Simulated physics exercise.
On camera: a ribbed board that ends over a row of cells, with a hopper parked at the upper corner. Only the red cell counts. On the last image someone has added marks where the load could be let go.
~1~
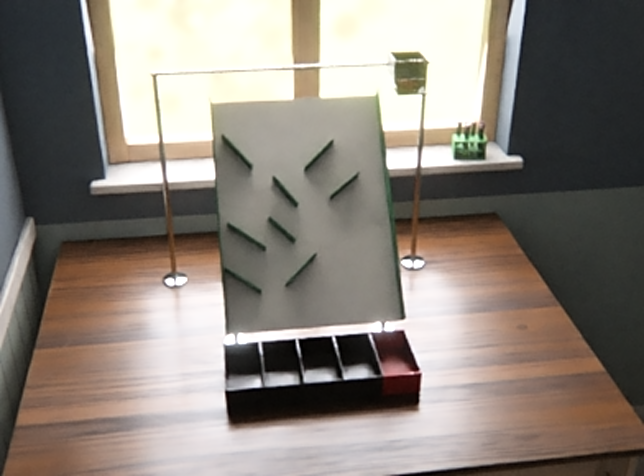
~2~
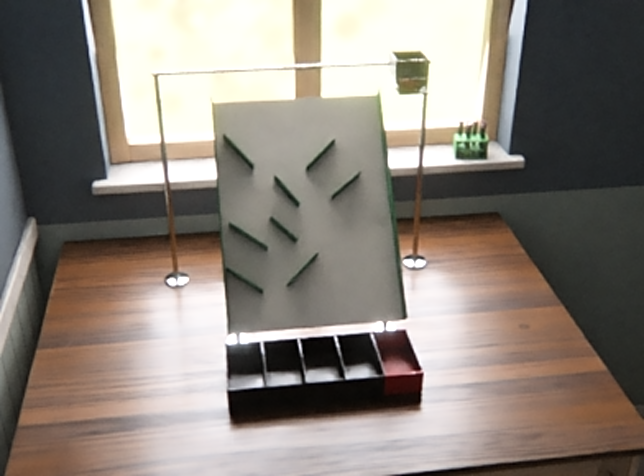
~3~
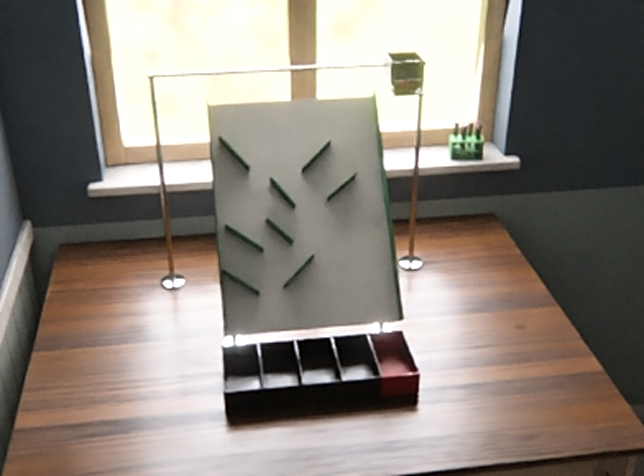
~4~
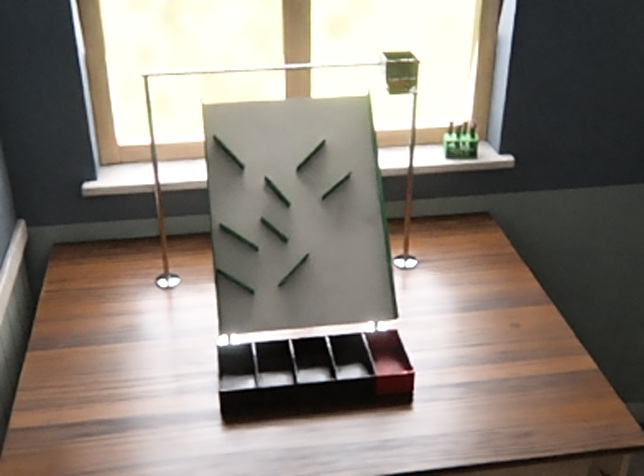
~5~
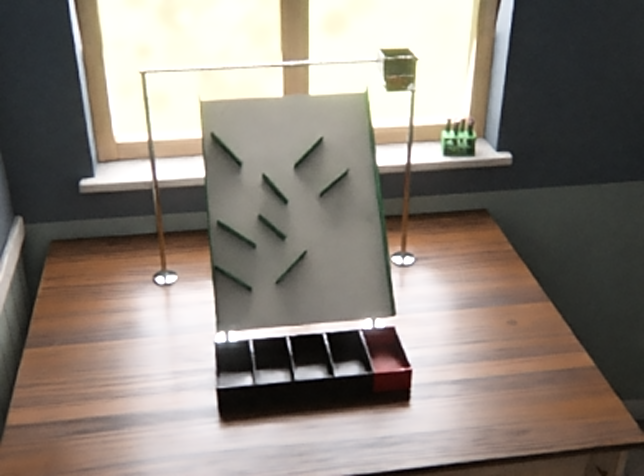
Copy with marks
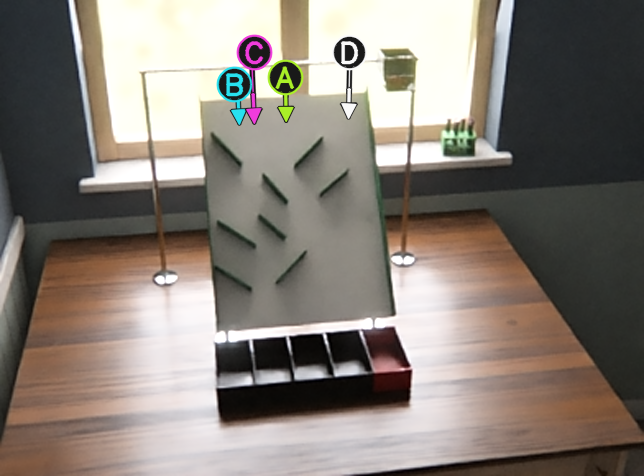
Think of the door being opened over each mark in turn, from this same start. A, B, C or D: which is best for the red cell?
The answer is mark D.
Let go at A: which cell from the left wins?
The fourth.
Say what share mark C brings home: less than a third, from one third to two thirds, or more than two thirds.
Mark C gives less than a third.
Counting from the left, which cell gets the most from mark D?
It is the fifth one.
On the marked copy, mark A meets the board at (286, 116); mark B meets the board at (239, 119); mark C meets the board at (254, 118); mark D meets the board at (348, 113).
Choosing A, just a few in the red cell, the larger part in other cells, about a tenth outside the box.
Choosing B, about a tenth in the red cell, almost all in other cells, just a few outside the box.
Choosing C, about a tenth in the red cell, the larger part in other cells, about a tenth outside the box.
Choosing D, roughly half in the red cell, roughly a quarter in other cells, roughly a quarter outside the box.
